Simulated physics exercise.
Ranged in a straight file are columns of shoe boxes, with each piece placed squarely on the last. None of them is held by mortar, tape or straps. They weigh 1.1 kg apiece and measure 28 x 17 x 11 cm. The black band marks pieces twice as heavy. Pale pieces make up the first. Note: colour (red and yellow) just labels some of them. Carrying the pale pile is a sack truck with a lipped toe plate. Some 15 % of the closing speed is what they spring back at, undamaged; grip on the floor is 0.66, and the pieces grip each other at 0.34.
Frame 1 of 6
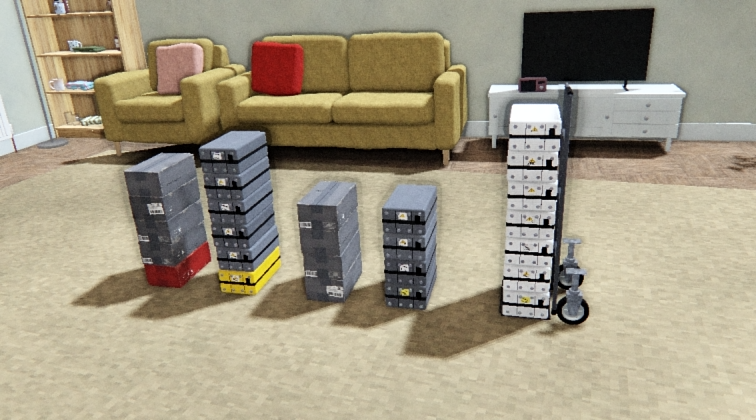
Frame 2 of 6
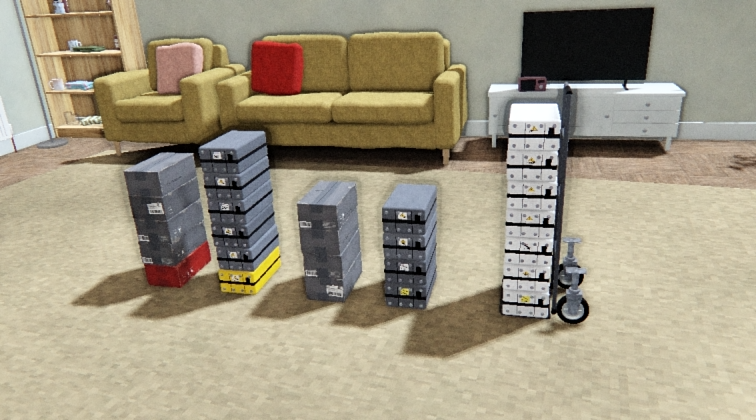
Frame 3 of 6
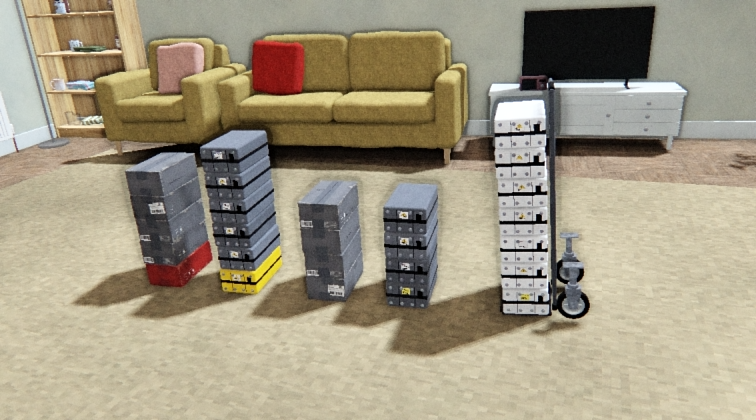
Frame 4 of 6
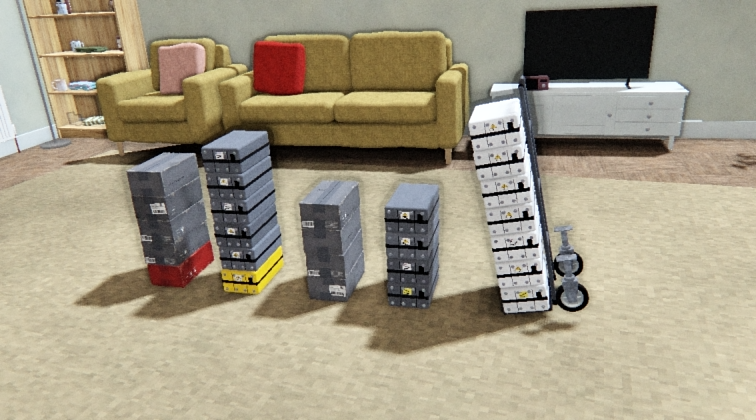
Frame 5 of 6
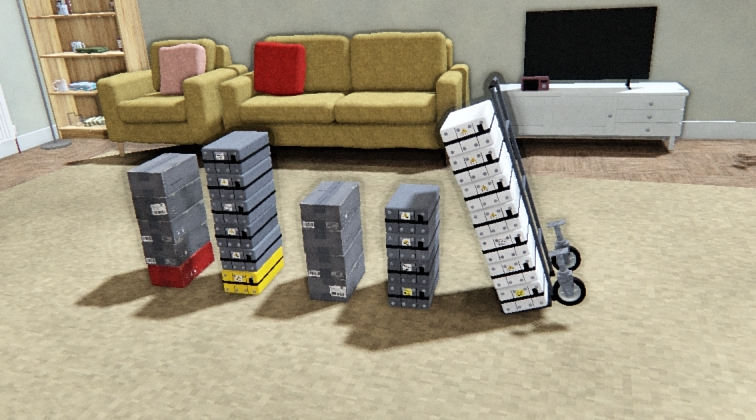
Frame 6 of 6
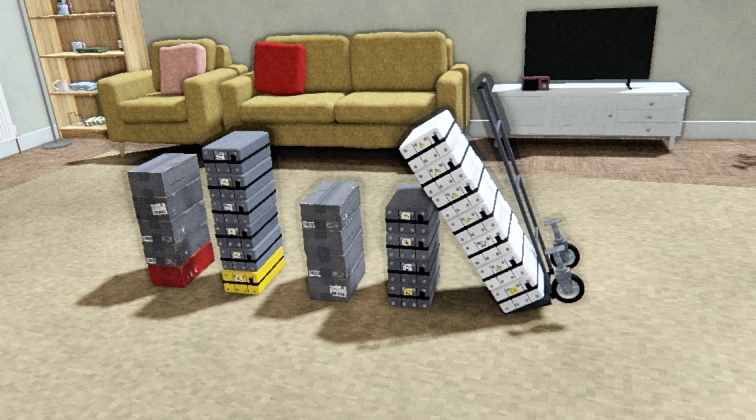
A tall white stack of boxes on a hand truck leaning steadily leftward toward four still grey stacks in a living room.
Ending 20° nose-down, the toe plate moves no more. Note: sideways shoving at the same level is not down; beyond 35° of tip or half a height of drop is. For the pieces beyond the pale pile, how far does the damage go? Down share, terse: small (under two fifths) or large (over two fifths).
Small.
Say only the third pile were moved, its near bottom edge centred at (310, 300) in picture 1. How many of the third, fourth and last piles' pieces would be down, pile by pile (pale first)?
Then, pile by pile: Third 0, fourth 0, last 0.
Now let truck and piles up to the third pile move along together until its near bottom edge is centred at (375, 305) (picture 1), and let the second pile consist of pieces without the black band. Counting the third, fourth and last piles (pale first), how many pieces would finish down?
Result: Third pile 3, fourth pile 0, last pile 0.
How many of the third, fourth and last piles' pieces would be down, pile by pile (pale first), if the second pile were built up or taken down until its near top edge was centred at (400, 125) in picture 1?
The tally would be third 3, then fourth 6, then last 5.
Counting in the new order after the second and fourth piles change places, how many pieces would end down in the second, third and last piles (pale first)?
After the swap, the second pile would have 5 down, the third 3 and the last 5.
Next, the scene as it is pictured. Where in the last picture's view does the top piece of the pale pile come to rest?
Close to (275, 199).
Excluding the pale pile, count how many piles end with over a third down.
Count: 1.
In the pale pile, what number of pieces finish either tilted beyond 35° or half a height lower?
The answer is 7 of the pale ones.
Then, 0.25 s past the last view, 5 of the pale pile down; none of the 19 other boxes down, 3 disturbed.
Then, 0.69 s past the last view, 7 of the pale pile down; 1 of the 19 other boxes down.
In the end, 7 of the pale pile down; 4 of the 19 other boxes down; yellow box unmoved; red box unmoved. That is 21 per cent. From the last view, middles, yellow box near (254, 268), red box near (183, 262).
